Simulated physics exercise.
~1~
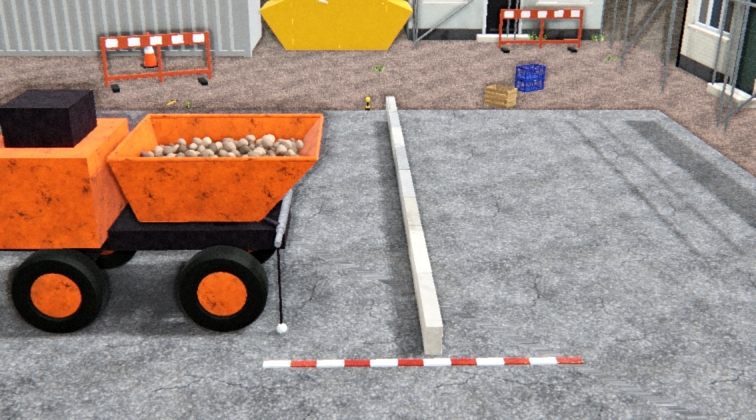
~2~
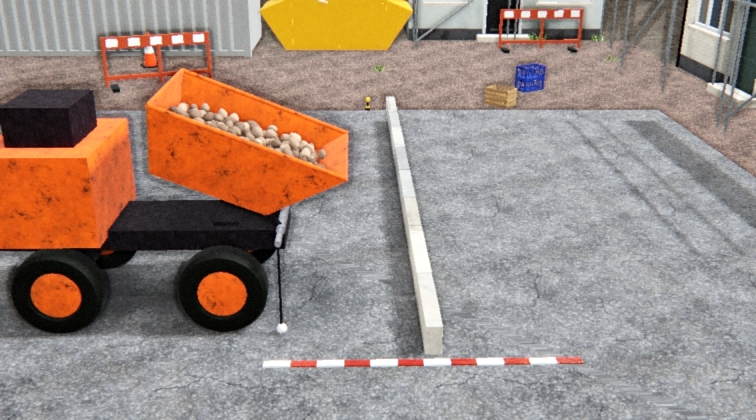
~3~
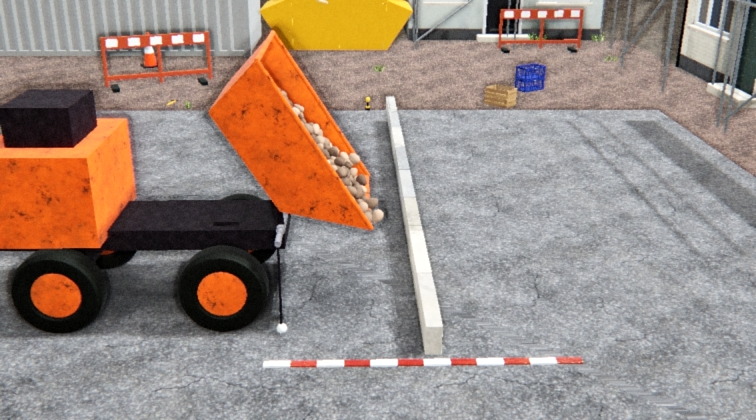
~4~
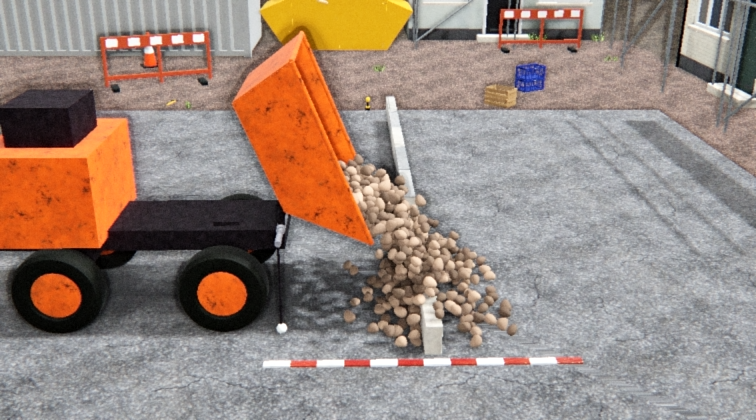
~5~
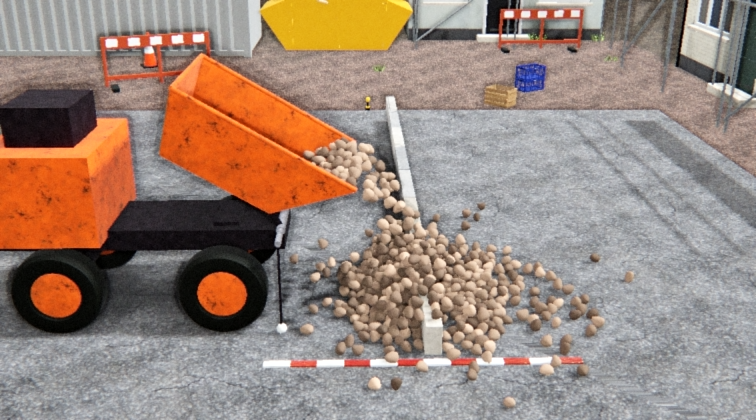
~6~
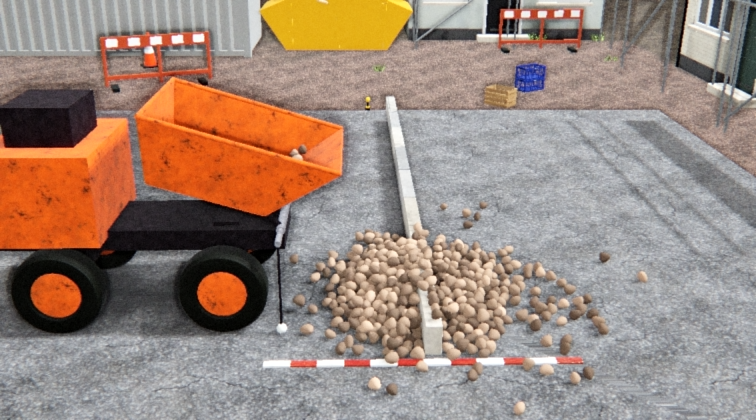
An orange dumper loaded with rounded, pale brown stones stands at the left of a paved yard, facing a low kerb. Its skip tilts up and to the right, steeper and steeper, while the stones slide toward the lower lip. They pour out in a rush, piling up around the near end of the kerb and spilling across it. As the skip lowers, more stones trickle onto the heap and a few roll away. It ends still slightly tipped with a few stones inside, while the broad pile straddles the kerb, with more on the dumper's side than beyond.
